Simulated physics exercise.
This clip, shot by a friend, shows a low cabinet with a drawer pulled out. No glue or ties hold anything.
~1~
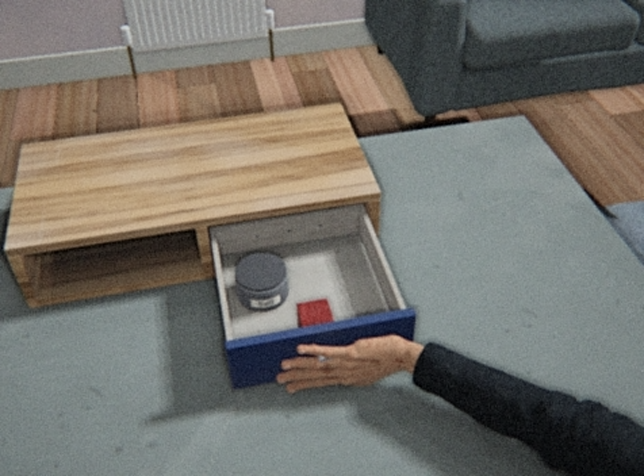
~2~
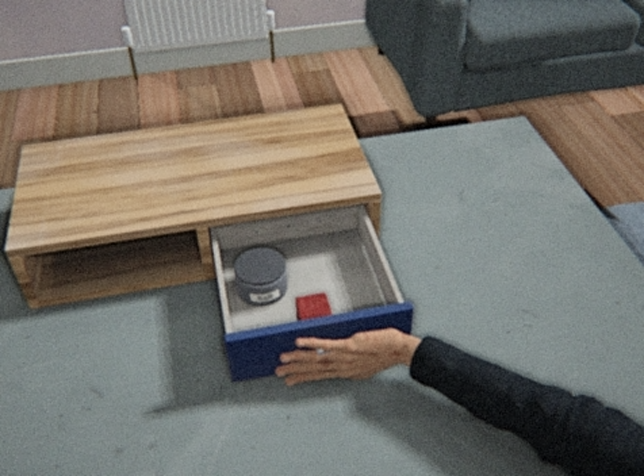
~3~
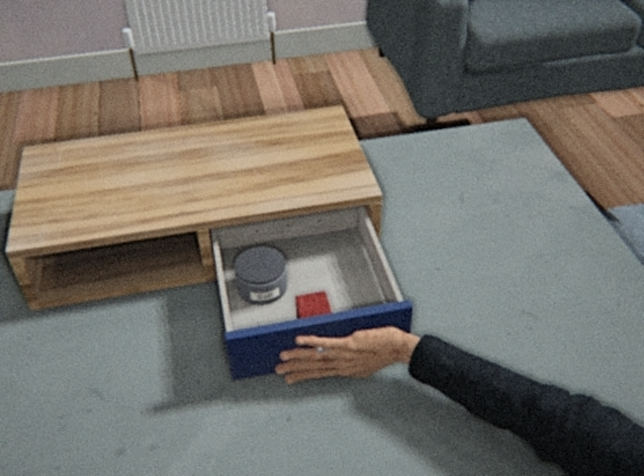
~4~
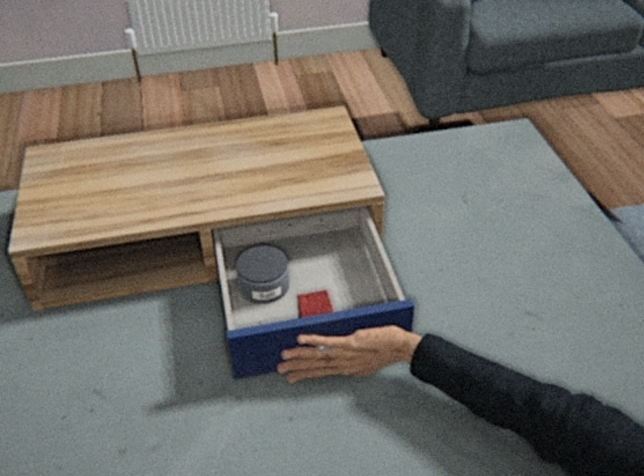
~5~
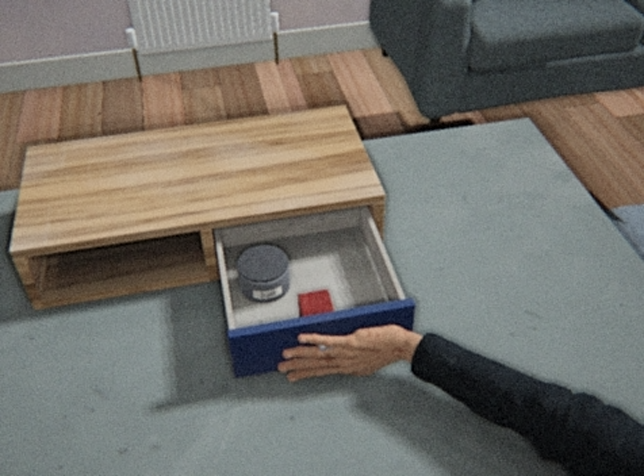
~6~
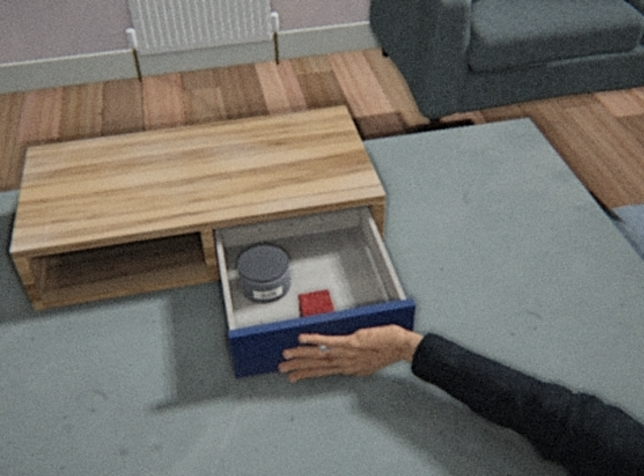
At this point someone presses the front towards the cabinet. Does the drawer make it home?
It travels the whole way.
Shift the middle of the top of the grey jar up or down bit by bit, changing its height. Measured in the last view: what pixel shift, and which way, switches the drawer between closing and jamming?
The tipping point sits around 16 pixels higher.
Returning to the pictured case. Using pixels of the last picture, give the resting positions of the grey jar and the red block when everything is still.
Final centres, approx.: First (245, 185), second (289, 217).
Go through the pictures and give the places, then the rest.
In the first frame, drawer (305, 287) wide open; grey jar (262, 283).
In the second frame, drawer (304, 282) wide open; red block (314, 322).
In the third frame, drawer (304, 281) wide open; chest (199, 200).
In the fourth frame, drawer (306, 280) wide open; grey jar (263, 275).
In the fifth frame, drawer (306, 279) wide open; red block (317, 319).
In the sixth frame, drawer (307, 279) wide open; chest (202, 200).
Then, 0.44 s on from there, drawer about half in.
In the end, the drawer shuts flush.
